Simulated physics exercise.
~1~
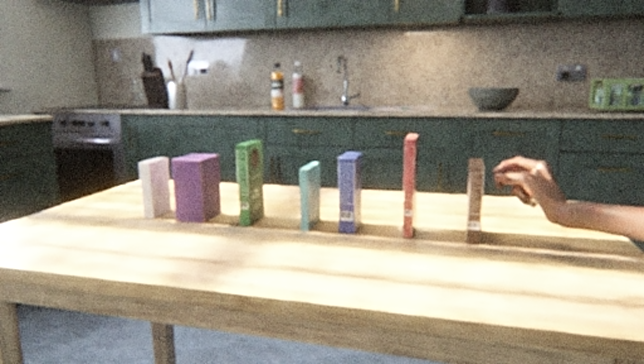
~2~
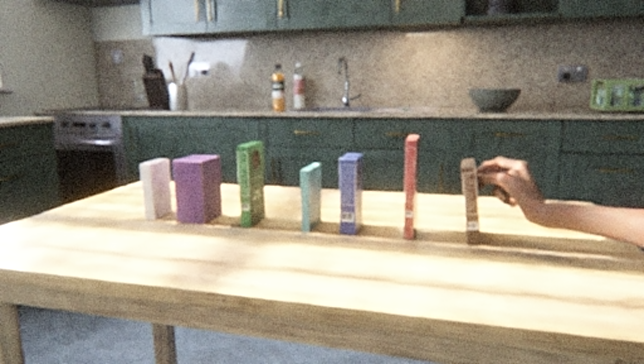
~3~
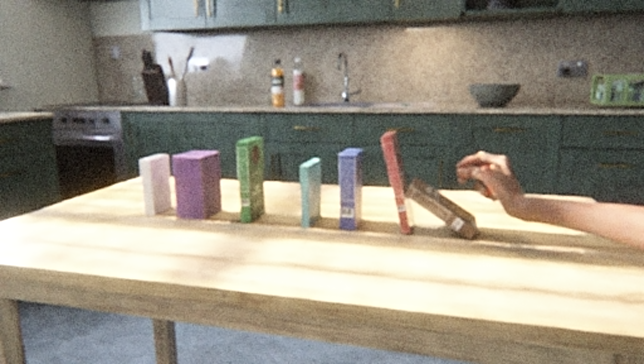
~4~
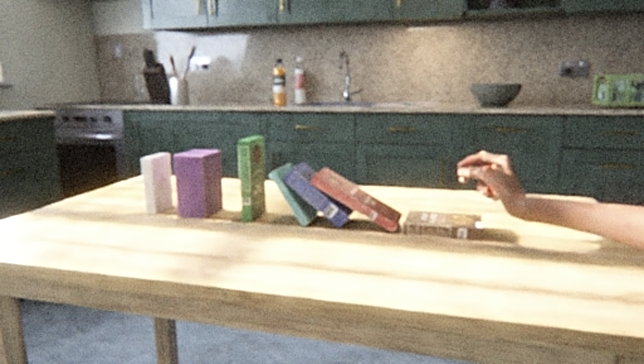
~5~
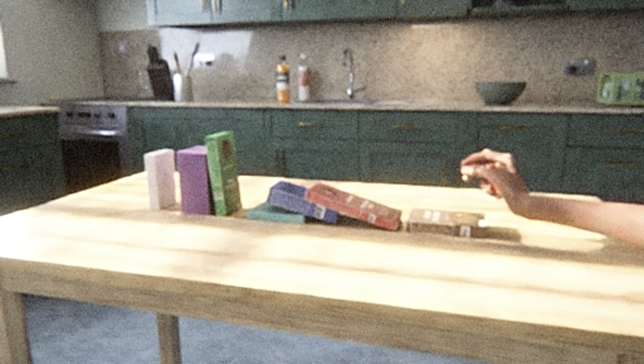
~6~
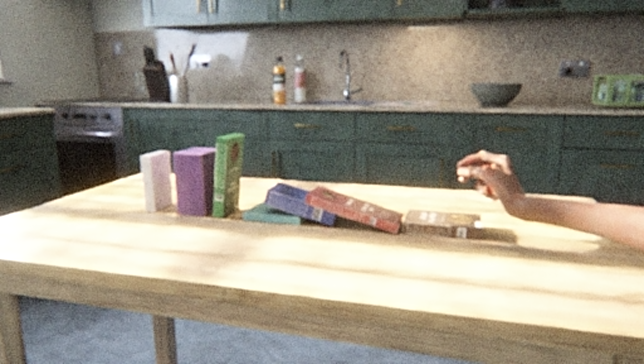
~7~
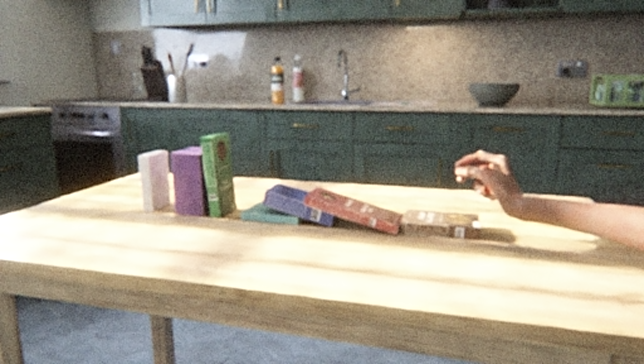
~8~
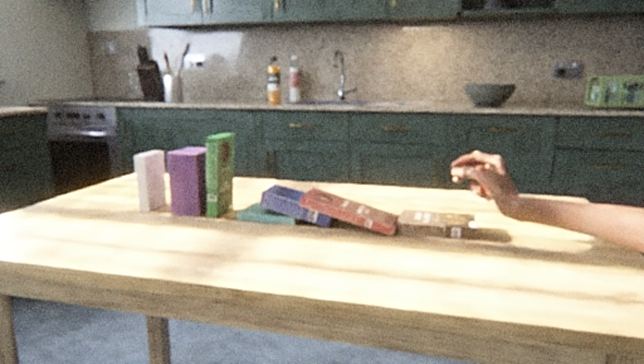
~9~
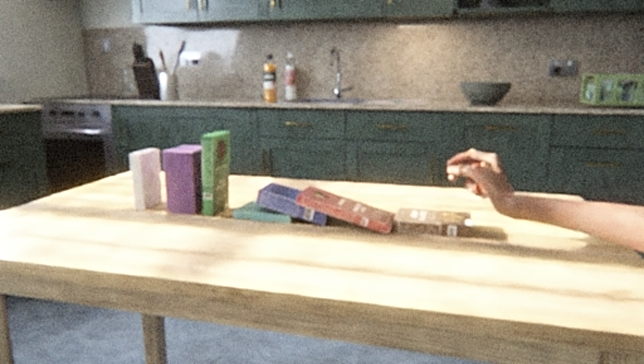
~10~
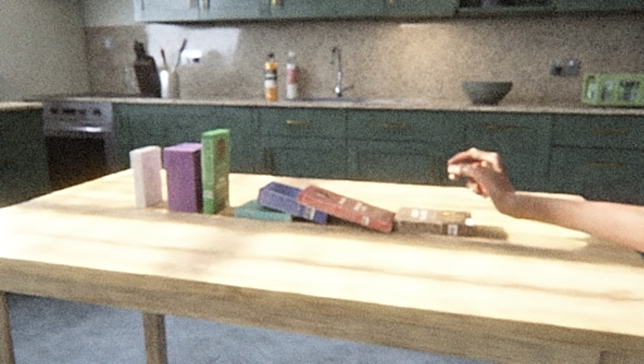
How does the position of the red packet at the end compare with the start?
At the start the red packet stands upright on the table. At the end it is lying over on its side.
